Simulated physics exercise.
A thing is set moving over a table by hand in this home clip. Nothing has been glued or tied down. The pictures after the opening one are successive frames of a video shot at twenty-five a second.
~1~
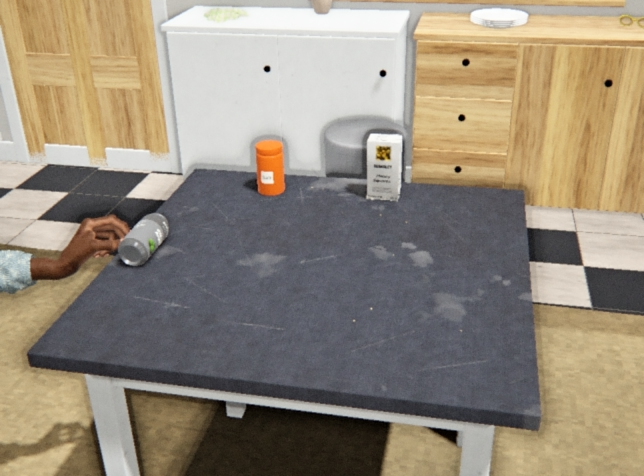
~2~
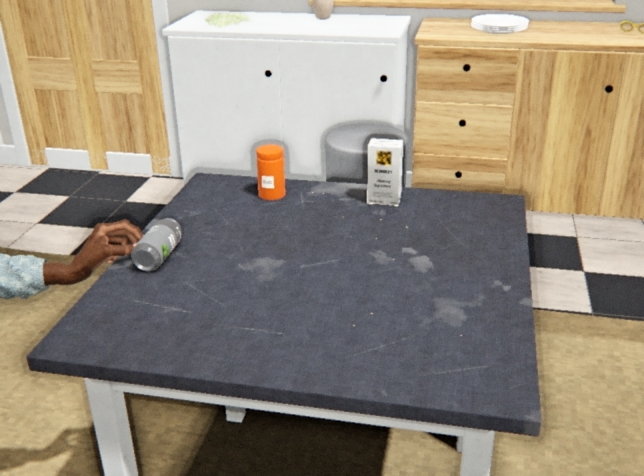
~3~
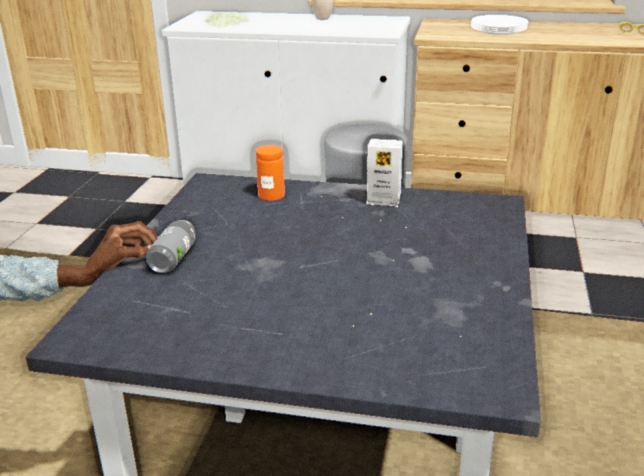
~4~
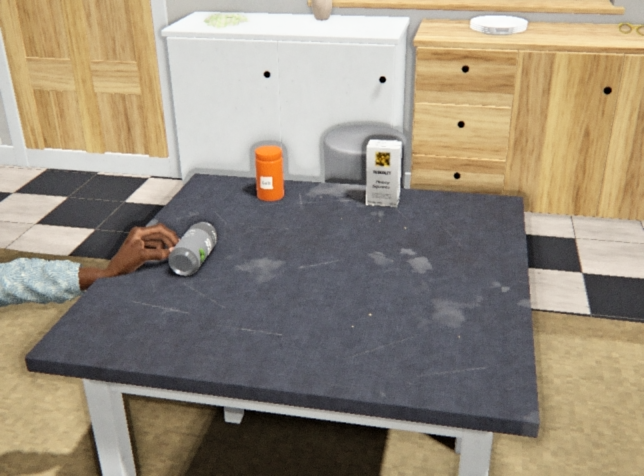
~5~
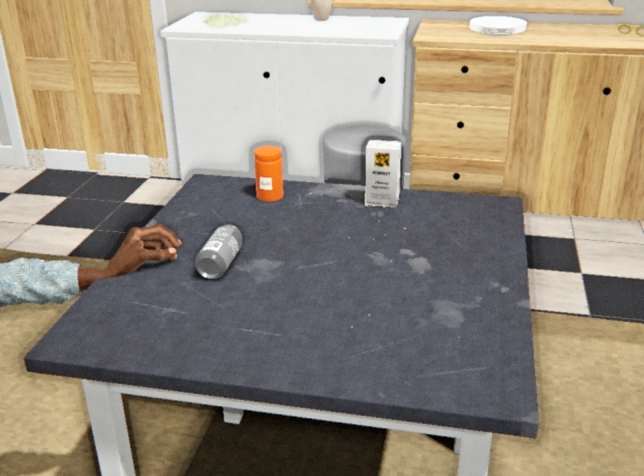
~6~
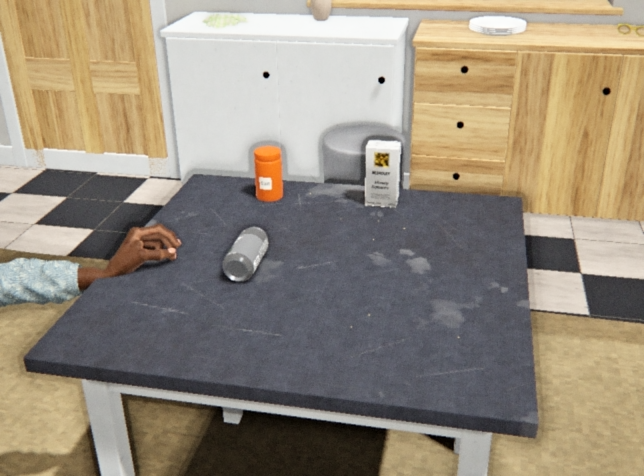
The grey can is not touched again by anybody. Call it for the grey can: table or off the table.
Off the table.
Then, 0.20 s past the last view, grey can displaced well along near (384, 266).
Then, 0.50 s past the last view, grey can now off the table.
Then, 0.90 s past the last view, things are still on the move.
Finally, off the table, grey can.
